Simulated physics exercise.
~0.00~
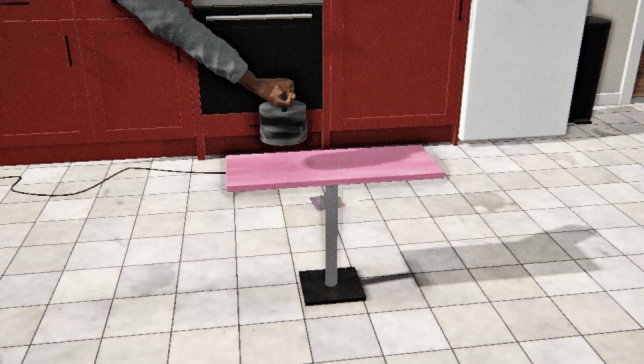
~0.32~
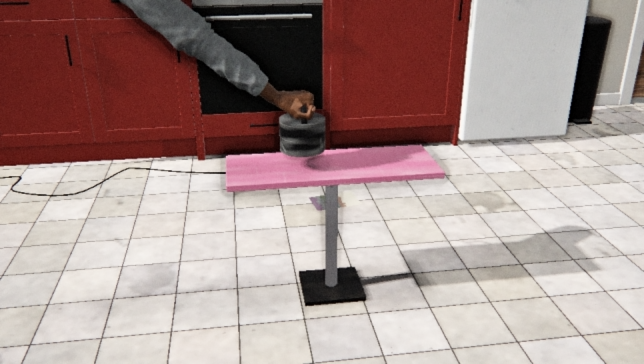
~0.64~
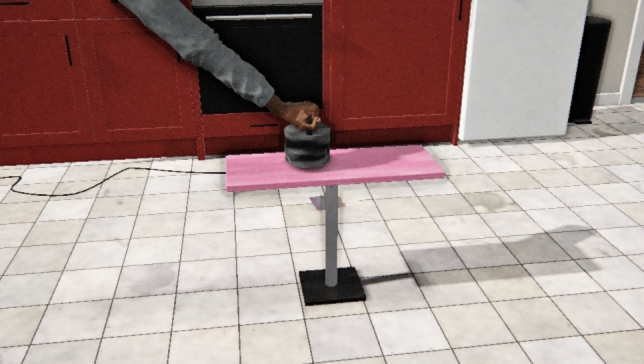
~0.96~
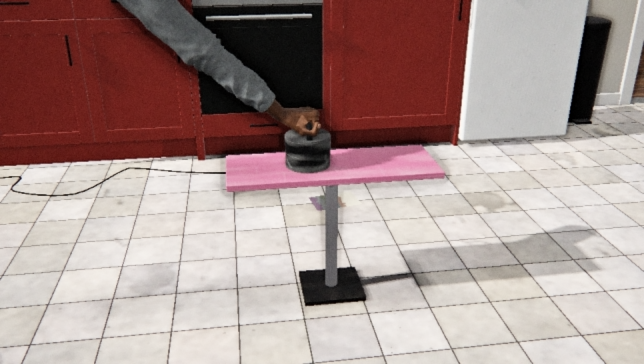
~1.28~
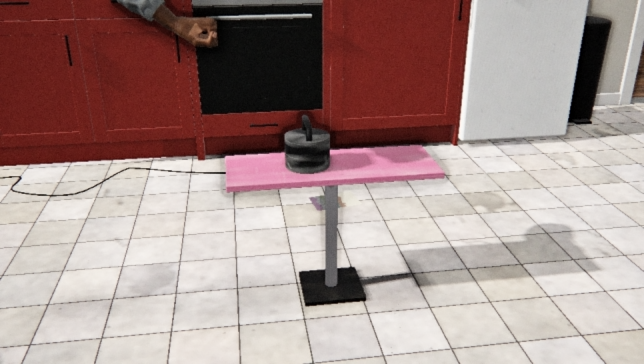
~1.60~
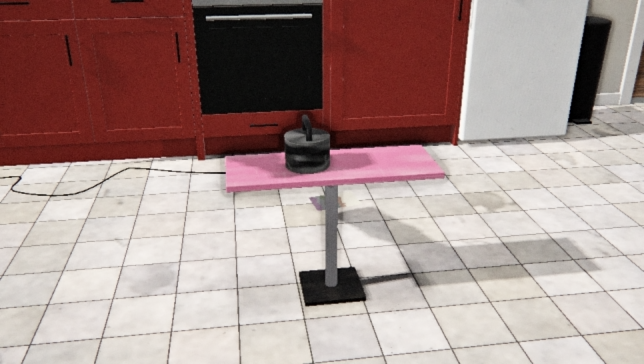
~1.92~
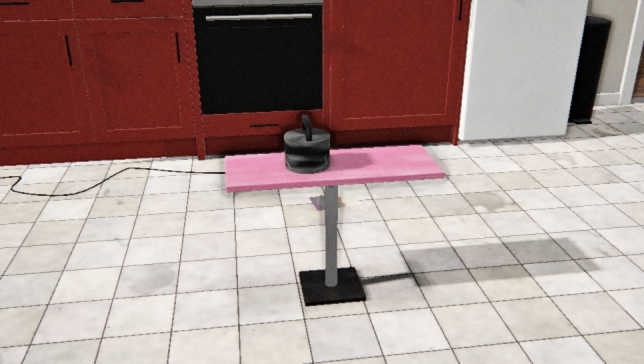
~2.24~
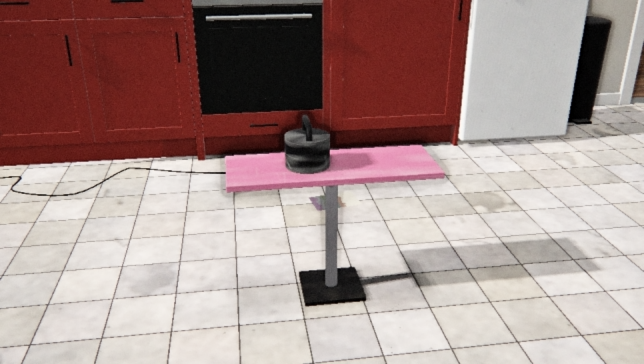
In a kitchen, a hand sets a dark round object on a steady pink stand and withdraws.
